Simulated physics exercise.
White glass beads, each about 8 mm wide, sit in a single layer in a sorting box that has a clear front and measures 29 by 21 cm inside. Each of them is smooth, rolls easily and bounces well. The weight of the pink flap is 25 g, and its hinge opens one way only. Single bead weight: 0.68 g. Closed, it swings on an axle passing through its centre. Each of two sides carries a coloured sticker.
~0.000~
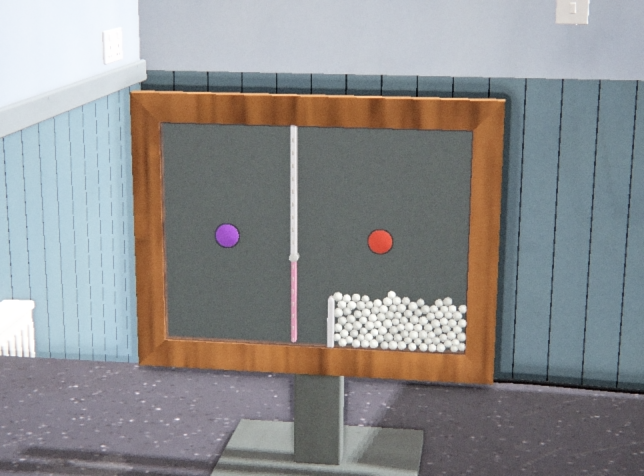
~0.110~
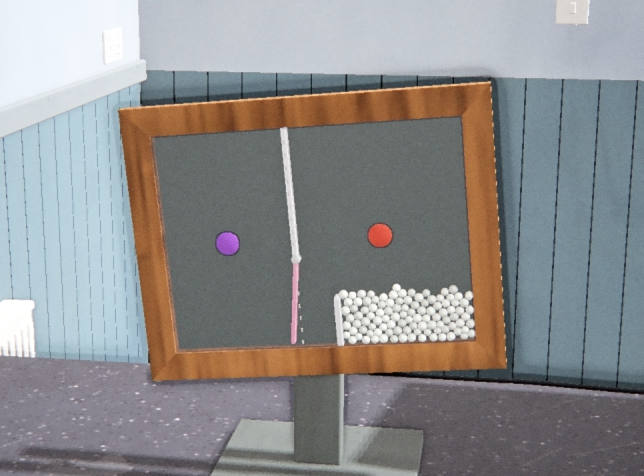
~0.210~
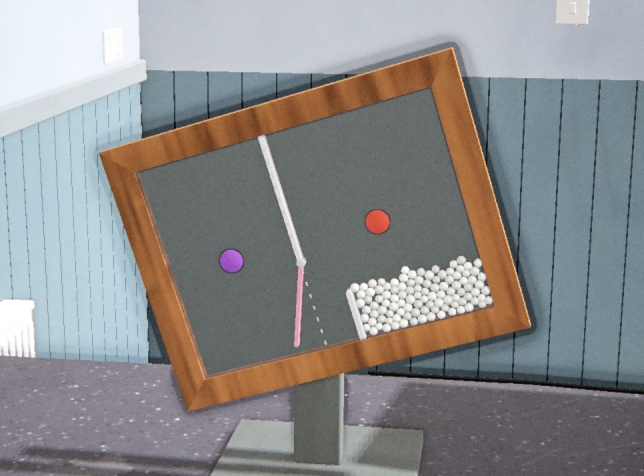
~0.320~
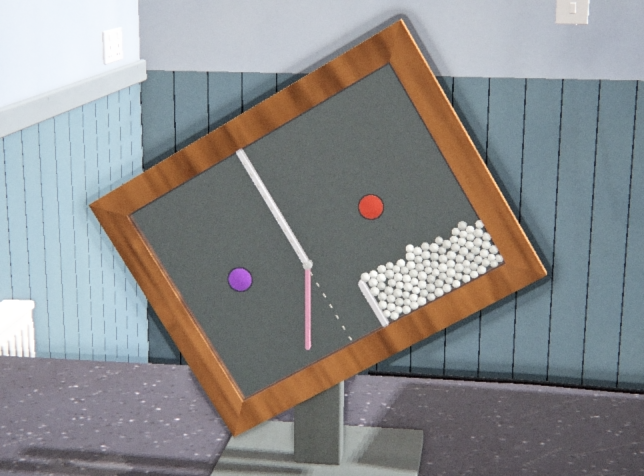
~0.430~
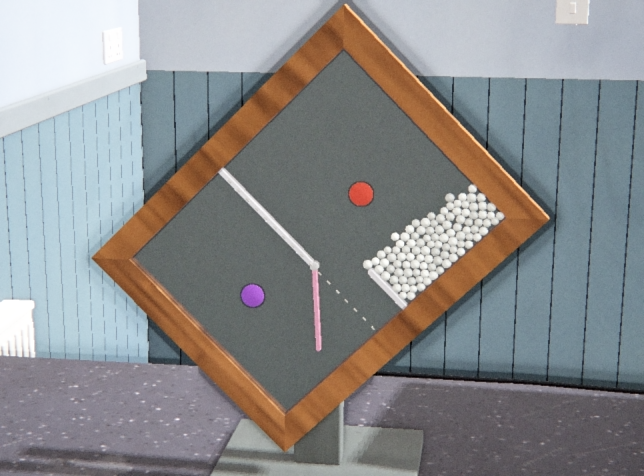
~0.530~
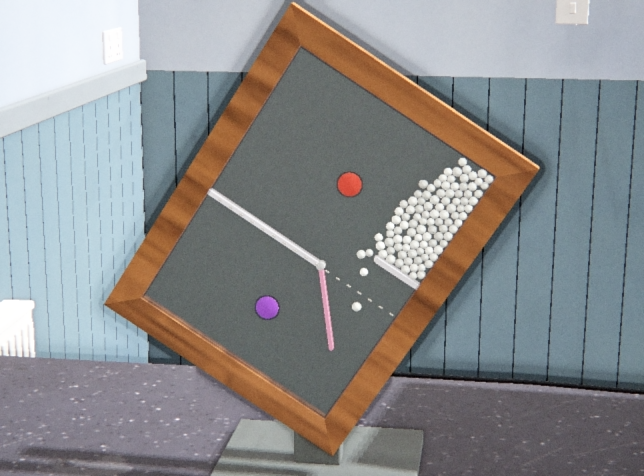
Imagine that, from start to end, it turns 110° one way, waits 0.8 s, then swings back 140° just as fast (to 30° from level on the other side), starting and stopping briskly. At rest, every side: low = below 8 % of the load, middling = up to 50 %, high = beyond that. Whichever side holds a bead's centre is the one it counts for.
Red middling, purple high.
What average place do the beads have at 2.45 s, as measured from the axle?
Some 2 cm left and 8 cm below.
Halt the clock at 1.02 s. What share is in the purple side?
Close to 25 per cent of the load.
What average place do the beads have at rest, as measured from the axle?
About 9 cm left and 4 cm below.
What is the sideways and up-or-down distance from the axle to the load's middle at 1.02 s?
Position estimate: Right 1 cm, below 3 cm.
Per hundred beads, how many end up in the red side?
Some 20 per cent.
After 1.02 s, it stands 110° anticlockwise; the beads' middle is 1 cm right of and 3 cm below the centre; red 75 %, purple 25 %; pink flap open 50°.
After 2.45 s, it stands 40° anticlockwise; the beads' middle is 2 cm left of and 8 cm below the centre; red 40 %, purple 60 %; pink flap open 50°.
After 3.08 s, it stands 30° clockwise; the beads' middle is 10 cm left of and 4 cm below the centre; red 20 %, purple 80 %; pink flap open 33°.
Settled by 3.8 s, it stands 30° clockwise; red 20 %, purple 80 %; pink flap open 33°.
